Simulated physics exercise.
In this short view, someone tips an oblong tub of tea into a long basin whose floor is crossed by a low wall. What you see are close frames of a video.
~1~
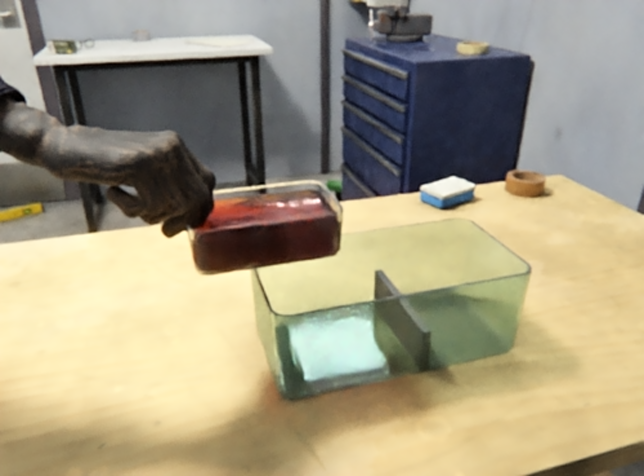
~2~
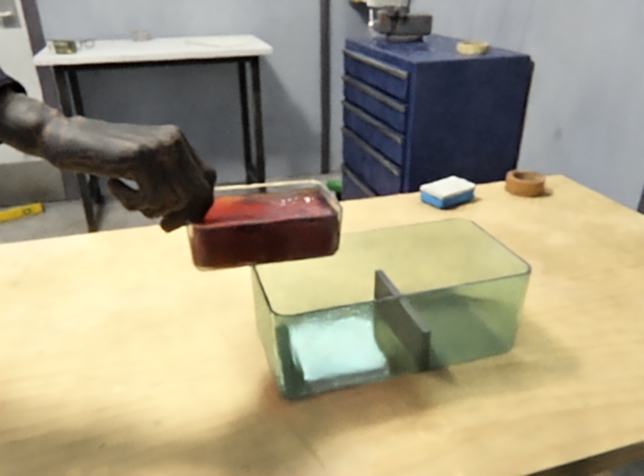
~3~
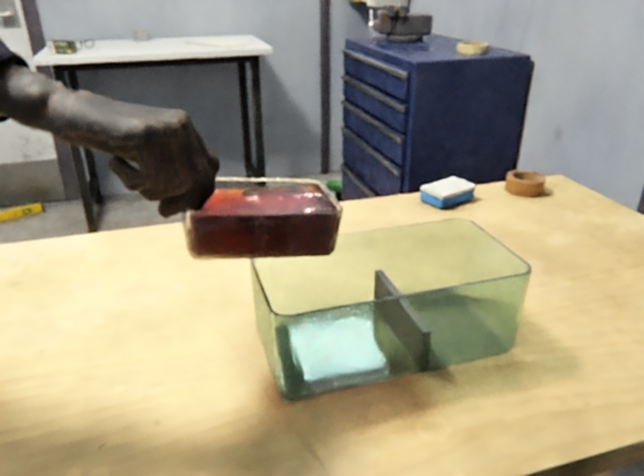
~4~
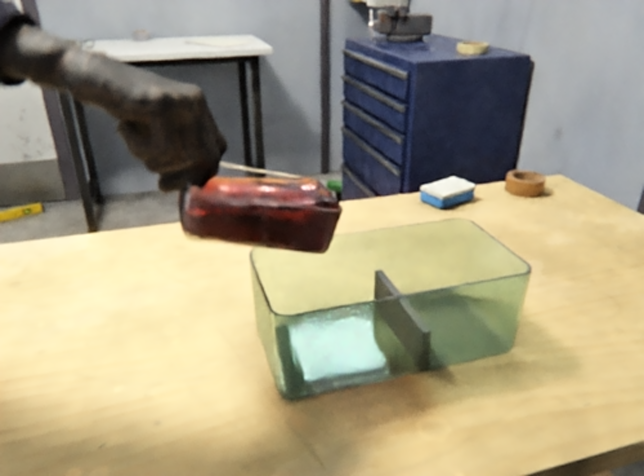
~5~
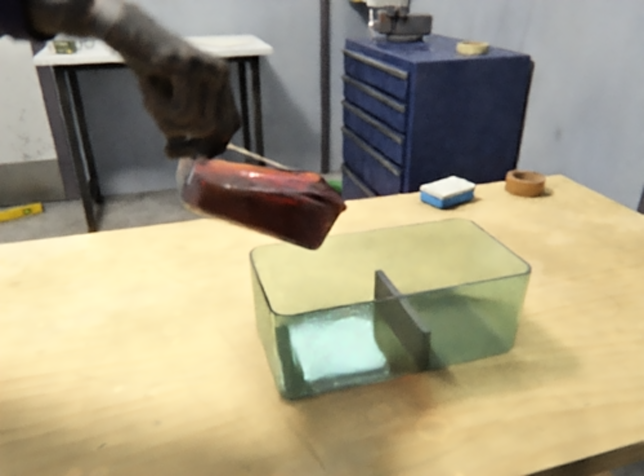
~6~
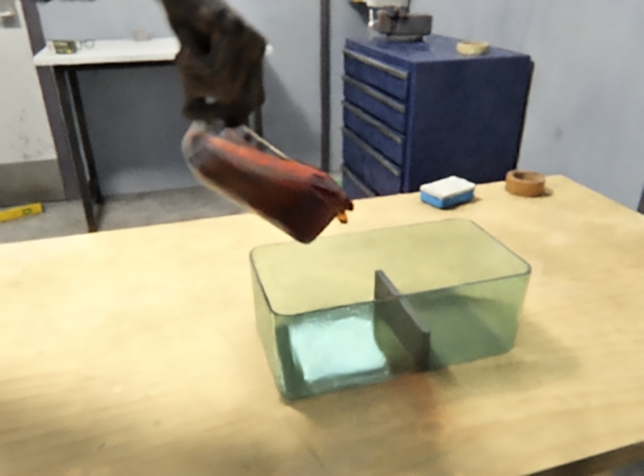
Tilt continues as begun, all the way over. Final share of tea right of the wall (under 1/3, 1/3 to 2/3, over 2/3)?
No lower than a third, no higher than two thirds.
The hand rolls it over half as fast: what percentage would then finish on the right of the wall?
Roughly 70 in a hundred.
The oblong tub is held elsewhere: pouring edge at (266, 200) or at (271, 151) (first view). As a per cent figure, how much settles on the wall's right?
Close to 5 % for the first start and close to 10 % for the second.
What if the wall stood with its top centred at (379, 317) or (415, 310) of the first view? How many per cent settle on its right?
The first position gives around 75 percent, the second around 40 percent.
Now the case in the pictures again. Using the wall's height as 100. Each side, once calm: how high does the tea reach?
On the left 20 %, on the right 30 %.
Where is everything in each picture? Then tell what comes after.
It leans 0°; its right rim is at (332, 197); the tea meets the walls at (188, 218) and (328, 201); the long basin's rim runs from (259, 281) to (499, 243); the wall's top is at (400, 298), in the first frame.
It leans 2°; its right rim is at (331, 197); the tea meets the walls at (187, 215) and (327, 199), in the second frame.
It leans 7°; its right rim is at (331, 197); the tea meets the walls at (185, 207) and (328, 194), in the third frame.
It leans 16°; its right rim is at (331, 197); the tea meets the walls at (183, 192) and (327, 190); 2 per cent is over the edge, in the fourth frame.
It leans 27°; its right rim is at (330, 197); the tea meets the walls at (183, 170) and (314, 184); 5 per cent is over the edge, in the fifth frame.
It leans 41°; its right rim is at (330, 197); the tea meets the walls at (191, 141) and (307, 170); 10 per cent is over the edge, in the sixth frame.
A moment on, the oblong tub is tipped right over and 11 per cent is still to pour, 12 is left of the wall and 17 right of it.
Next, the oblong tub is tipped right over and 0 per cent is still to pour, 24 is left of the wall and 65 right of it.
Then the oblong tub is tipped right over and 1 per cent is still to pour, 31 is left of the wall and 46 right of it.
Later the oblong tub is tipped right over and 0 per cent is still to pour, 38 is left of the wall and 54 right of it.
At rest 38 per cent lies left of the wall, 54 right of it and 8 outside.
